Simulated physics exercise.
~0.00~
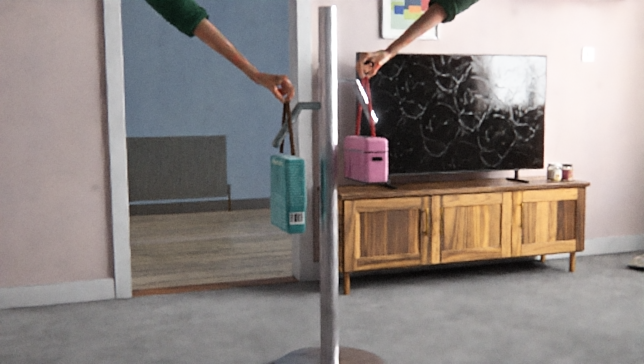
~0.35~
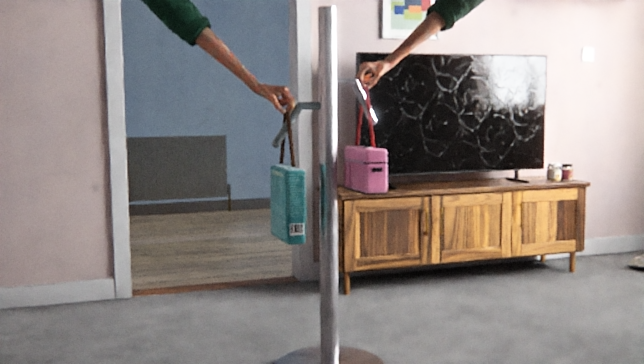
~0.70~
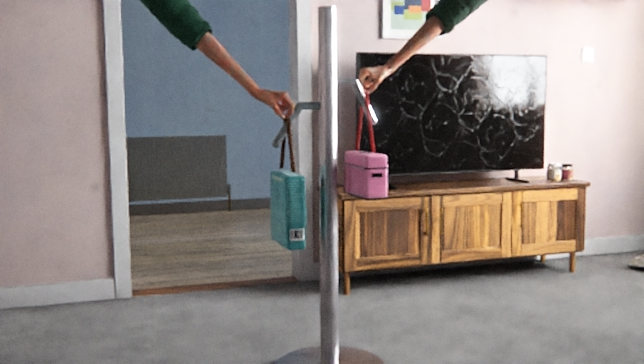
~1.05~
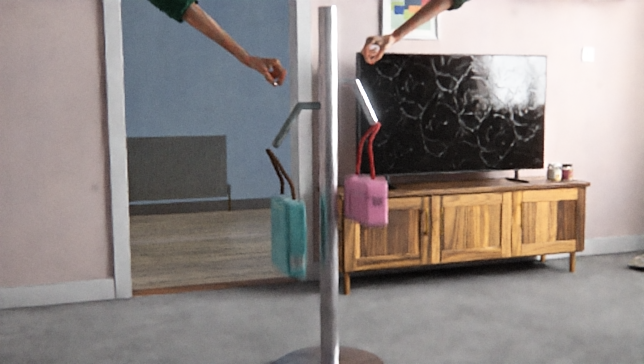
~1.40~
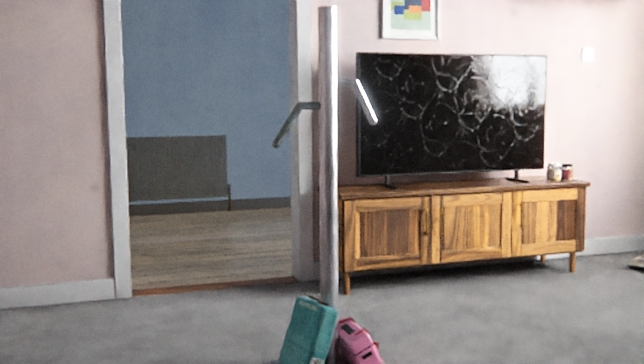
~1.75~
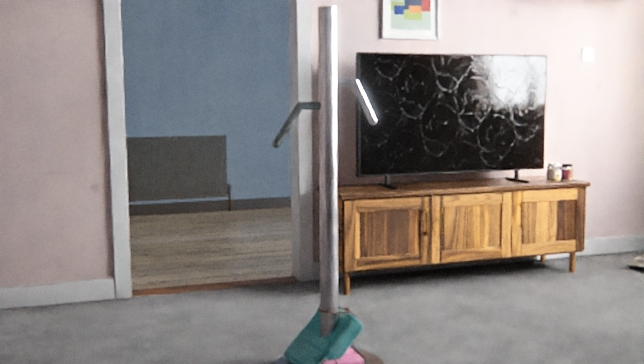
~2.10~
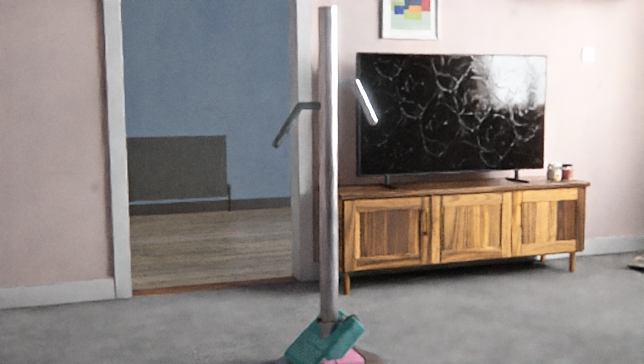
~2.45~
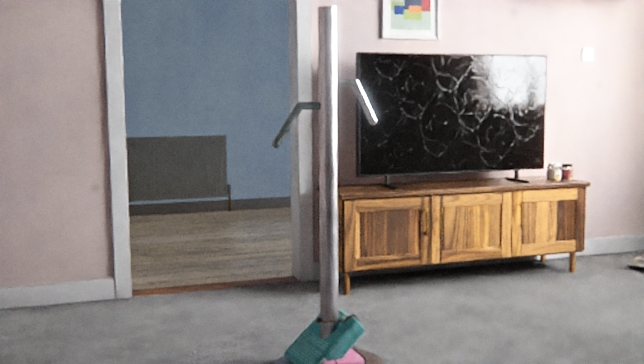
The clip shows two hands lowering a turquoise bag and a pink case by their loops beside pegs on a metal post, then letting go. Both drop to the floor, where the bag ends up leaning over the case at the foot of the post.
